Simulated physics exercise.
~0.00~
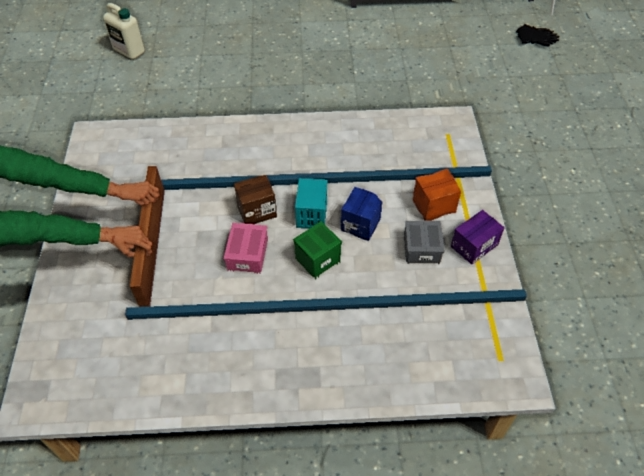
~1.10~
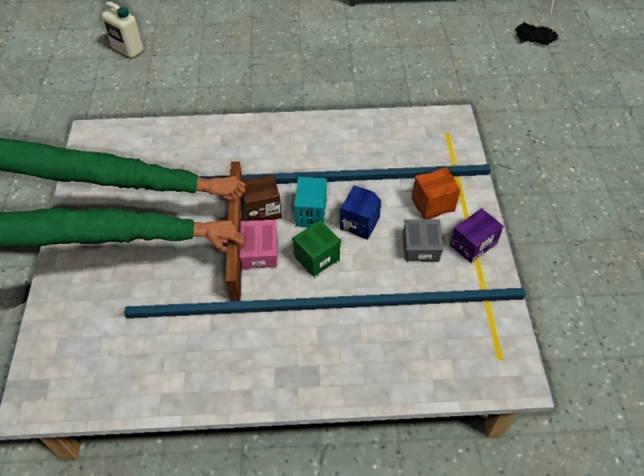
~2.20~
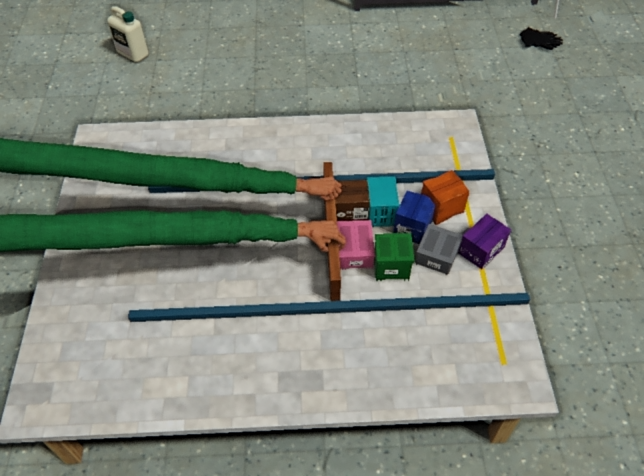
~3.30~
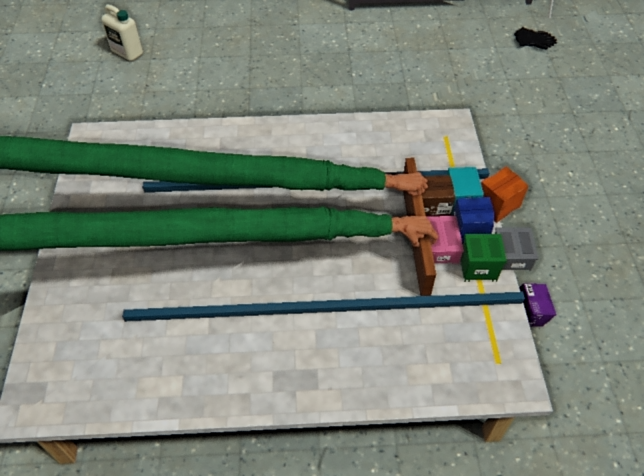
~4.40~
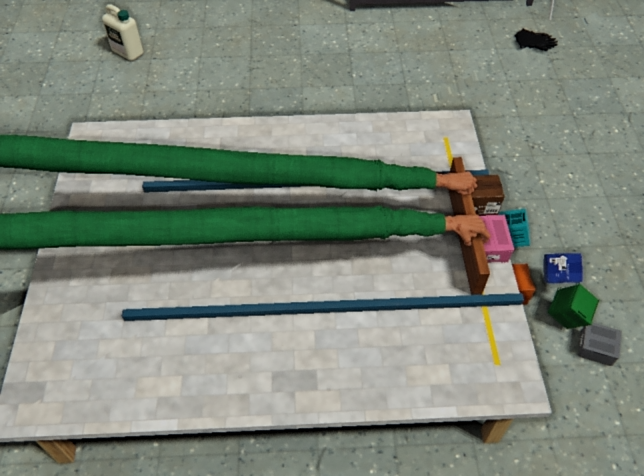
A brown plank, gripped by two green-sleeved hands reaching in from the left, slides rightward between two blue rails on a pale tabletop, seen from above at an angle. Ahead of it stand eight boxes in brown, turquoise, pink, green, blue, orange, grey and purple, with a yellow line near the right edge. The plank meets the brown and pink boxes first, then bunches the rest together. As it pushes on, the purple box drops off the right edge. Orange, blue, green, grey and turquoise boxes follow, while the brown and pink ones remain against the plank at the line.
